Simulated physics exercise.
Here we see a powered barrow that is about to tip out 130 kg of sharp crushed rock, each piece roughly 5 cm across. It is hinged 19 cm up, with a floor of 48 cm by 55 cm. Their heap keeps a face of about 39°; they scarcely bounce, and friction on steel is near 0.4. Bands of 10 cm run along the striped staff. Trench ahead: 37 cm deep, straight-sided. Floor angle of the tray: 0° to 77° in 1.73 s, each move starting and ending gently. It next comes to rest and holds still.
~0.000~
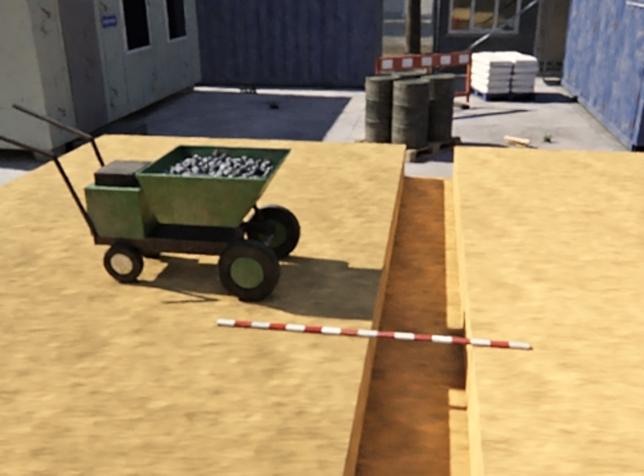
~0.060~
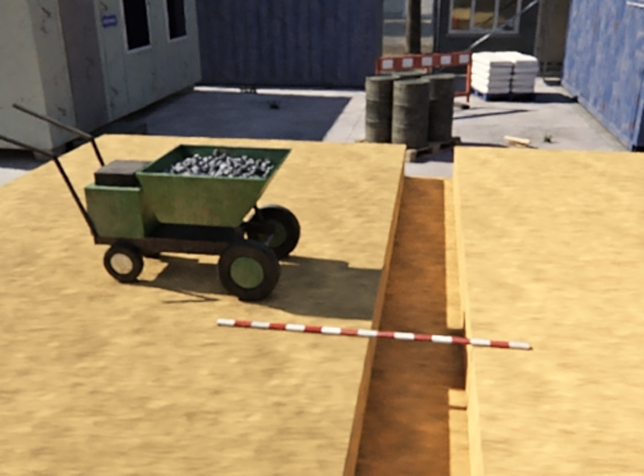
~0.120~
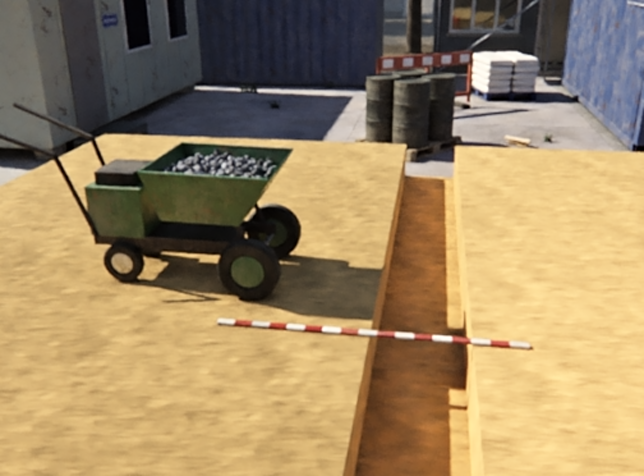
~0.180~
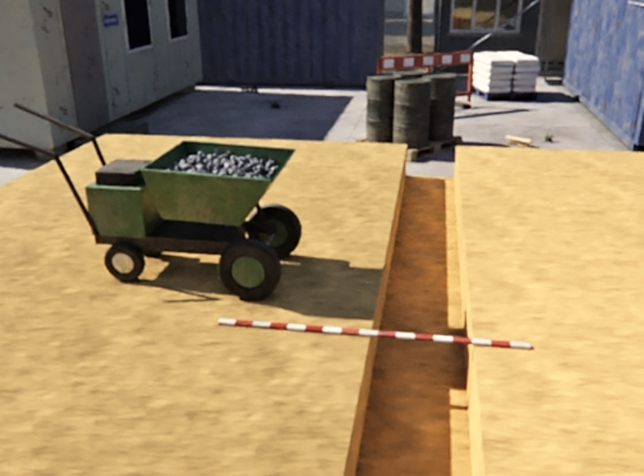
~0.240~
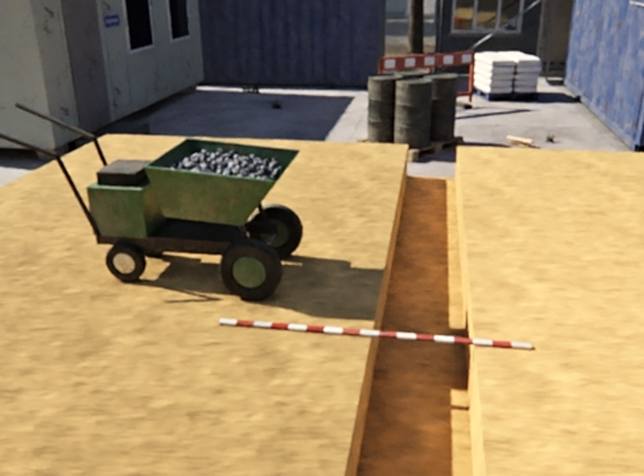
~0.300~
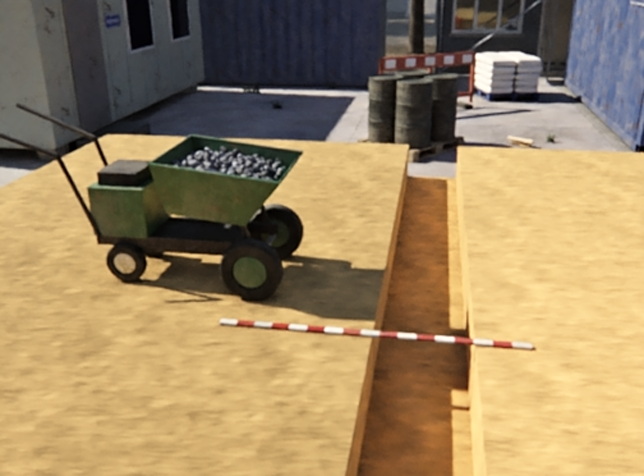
The clip opens on a green wheeled barrow loaded with grey crushed stone, standing still on a sandy surface left of a straight-sided trench, with a red-and-white striped staff lying across the gap. Then its tray slowly tilts slightly, the back edge rising, while the wheels stay put.
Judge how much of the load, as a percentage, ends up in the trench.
Around 67 %.
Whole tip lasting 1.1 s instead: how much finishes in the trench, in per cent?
About 70%.
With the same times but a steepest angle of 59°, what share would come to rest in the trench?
It comes out at about 10 percent.
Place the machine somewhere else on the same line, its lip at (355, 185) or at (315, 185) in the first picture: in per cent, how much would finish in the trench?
Result: Close to 80 then close to 95 per cent.
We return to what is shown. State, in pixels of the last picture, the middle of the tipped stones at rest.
I'd put it close to (403, 327).
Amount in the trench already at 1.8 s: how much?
I'd say near 20 per cent at that time.
After 1.3 s the floor is at 65°; 100 % in the tray; the foremost stones are at (354, 239).
After 1.8 s the floor is at 77°; 68 % in the tray, 13 % short of the trench, 19 % in the trench; the foremost stones are at (442, 337).
After 2.2 s the floor is at 77°; 42 % in the tray, 18 % short of the trench, 41 % in the trench; the foremost stones are at (462, 326).
After 4.1 s the floor is at 77°; 7 % in the tray, 26 % short of the trench, 67 % in the trench; the foremost stones are at (463, 343).
